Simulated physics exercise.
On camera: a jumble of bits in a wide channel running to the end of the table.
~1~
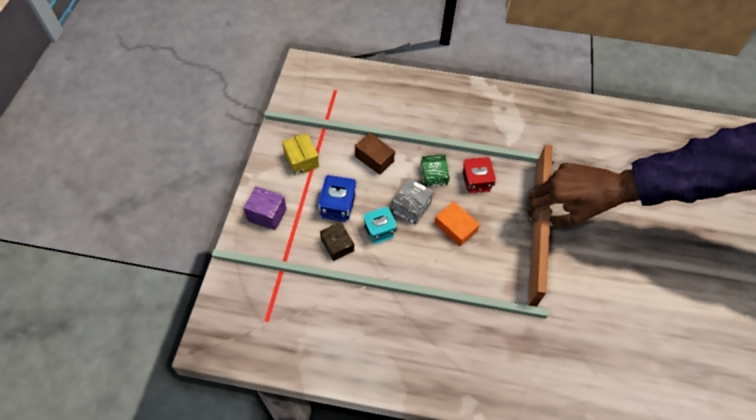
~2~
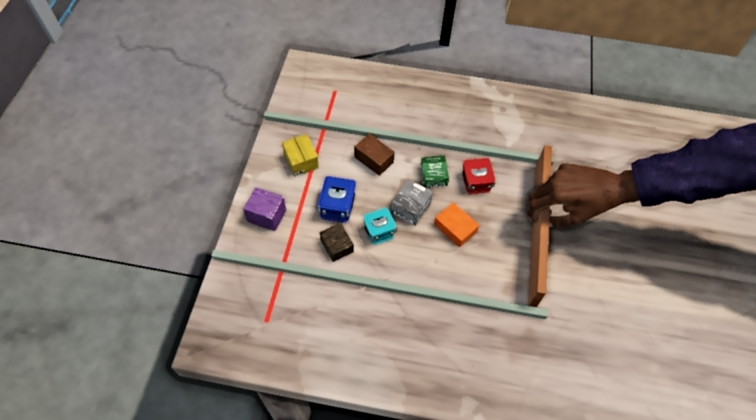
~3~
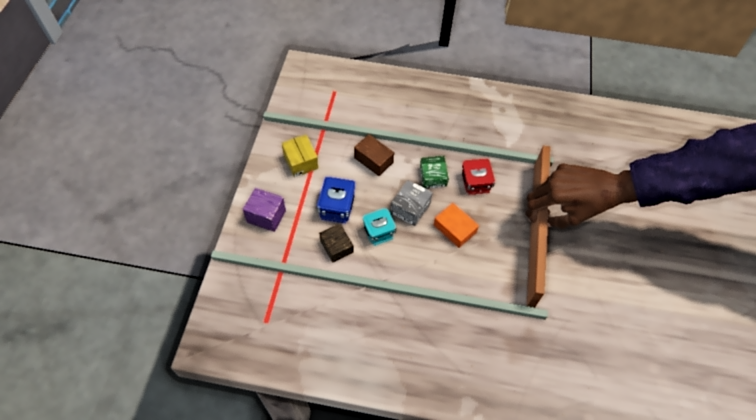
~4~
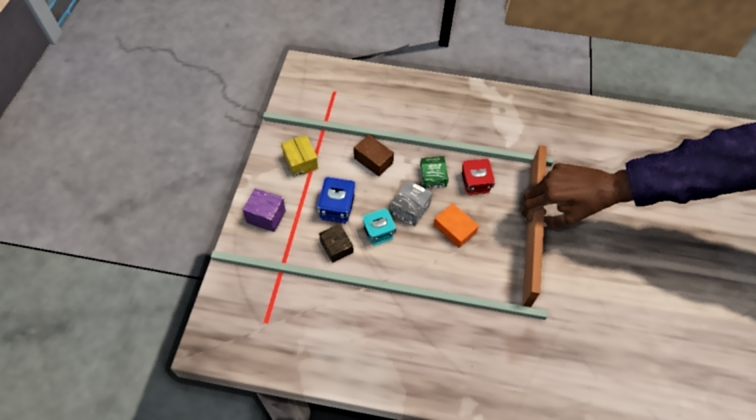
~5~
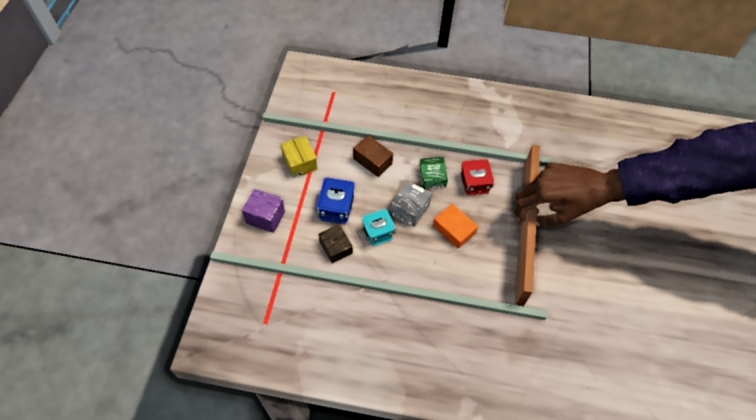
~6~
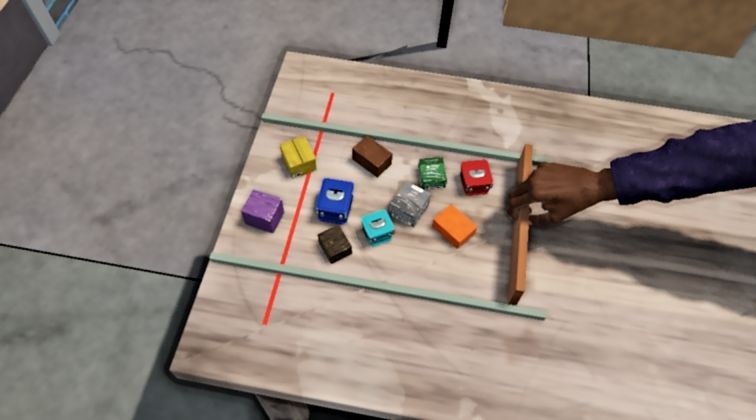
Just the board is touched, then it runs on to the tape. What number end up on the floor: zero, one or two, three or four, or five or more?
One or two leave.
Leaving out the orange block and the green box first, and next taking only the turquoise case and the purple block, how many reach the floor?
Result, first then second: 1, 2.
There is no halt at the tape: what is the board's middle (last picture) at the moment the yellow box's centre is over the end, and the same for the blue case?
Roughly (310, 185); roughly (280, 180).
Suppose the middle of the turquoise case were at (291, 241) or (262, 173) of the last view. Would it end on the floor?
Results in order - still up; down.
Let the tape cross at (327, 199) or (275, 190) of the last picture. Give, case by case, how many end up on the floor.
It comes to 0, then 4.
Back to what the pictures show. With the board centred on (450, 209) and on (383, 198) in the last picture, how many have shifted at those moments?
4 by the first point, 9 by the second.
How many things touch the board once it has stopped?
It ends up touching 4.
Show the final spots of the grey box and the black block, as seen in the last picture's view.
Look around (273, 164) for the first and around (270, 249) for the second.
Soon after, none off yet; purple block at rest near (263, 212); yellow box at rest near (298, 157); blue case at rest near (335, 201).
After that, none off yet; purple block at rest near (263, 212); yellow box moving near (296, 158); blue case displaced a little near (321, 199).
And then, none off yet; purple block displaced a little near (248, 215); yellow box displaced about its own width near (265, 161); blue case displaced about its own width near (282, 201).
In the end, the number that fall off is one or two; gone, brown block and yellow box.
